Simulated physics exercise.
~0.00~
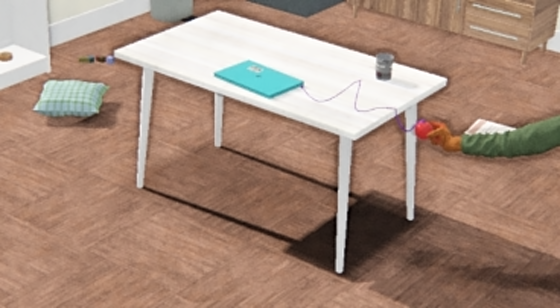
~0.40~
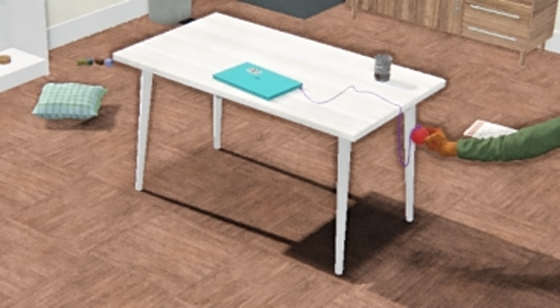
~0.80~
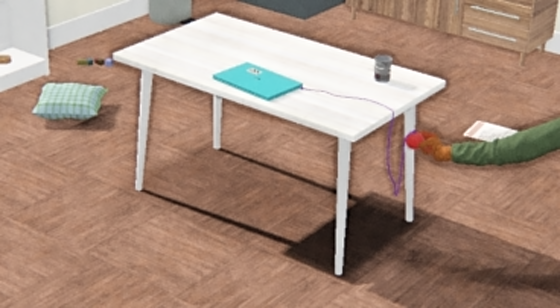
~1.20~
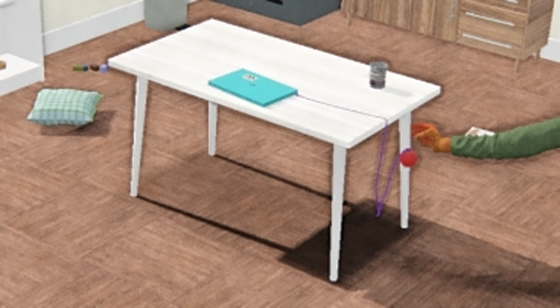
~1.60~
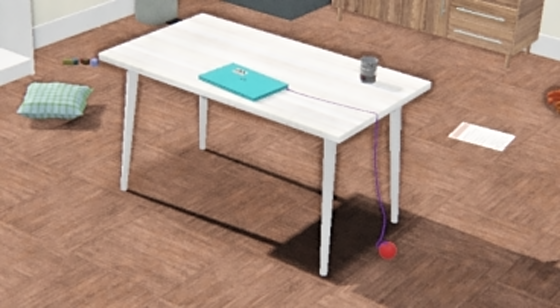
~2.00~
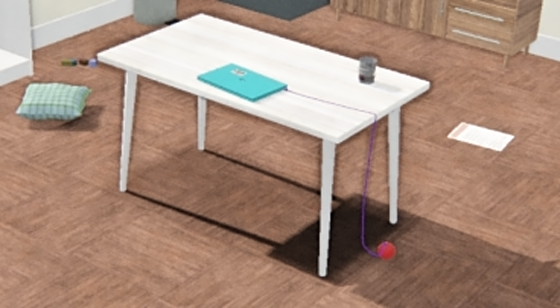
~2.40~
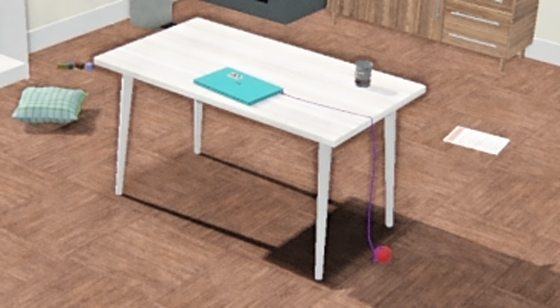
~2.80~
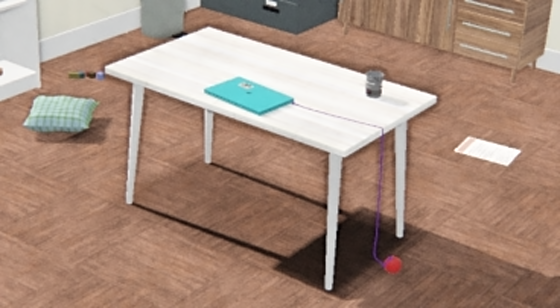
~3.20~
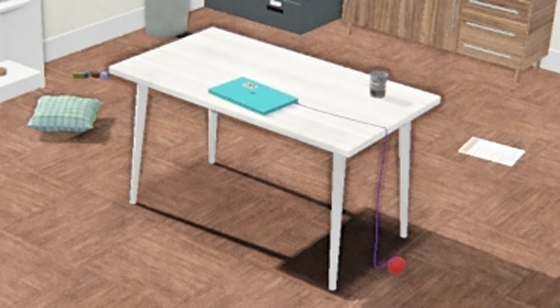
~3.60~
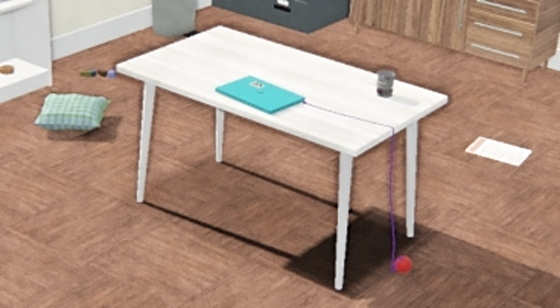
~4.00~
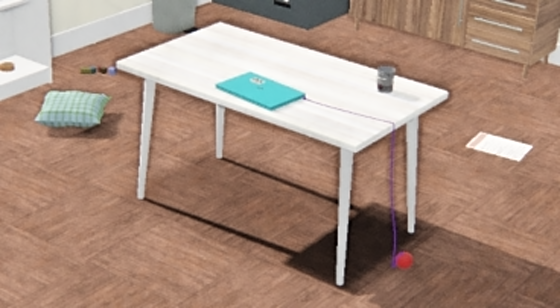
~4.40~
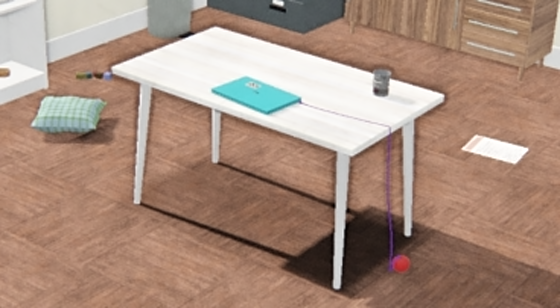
A red apple on a purple string was held past the right end of a white table by a hand, which let go and drew back; the apple dropped to the floor, while the turquoise laptop and grey cup stayed on top.
